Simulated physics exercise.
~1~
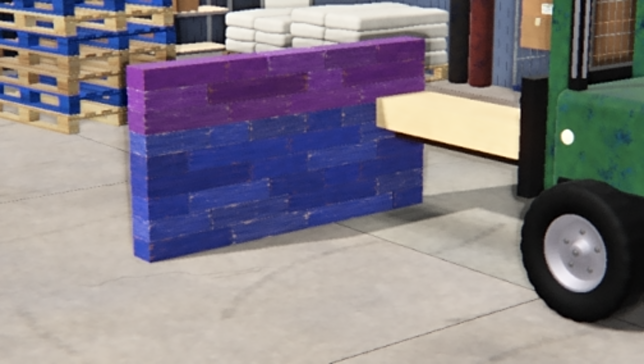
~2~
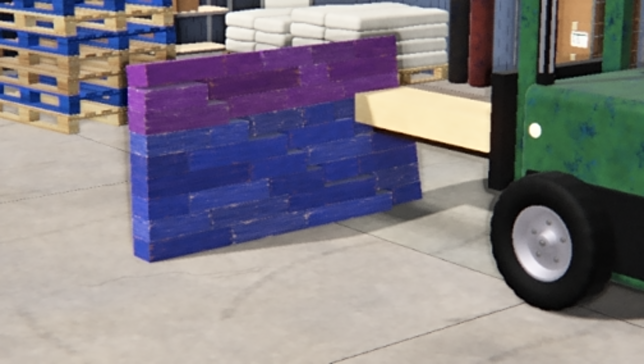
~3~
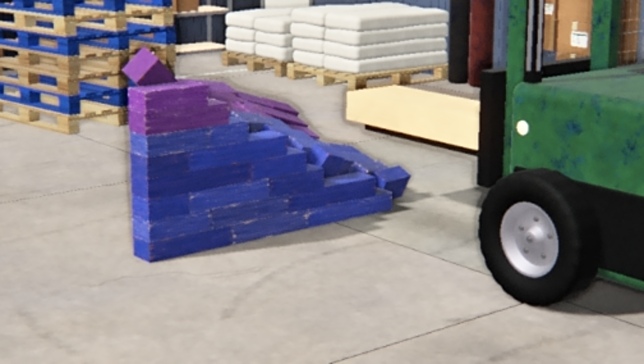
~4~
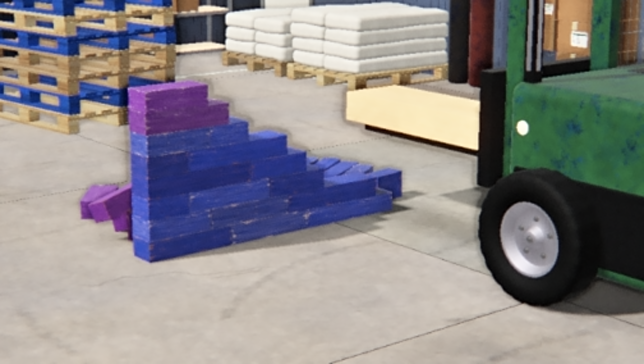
A green lift truck pushed a pale block leftward into the right side of a blue and purple wall, then stopped as the pieces there toppled away, leaving the left end standing with a stepped slope down to the right.
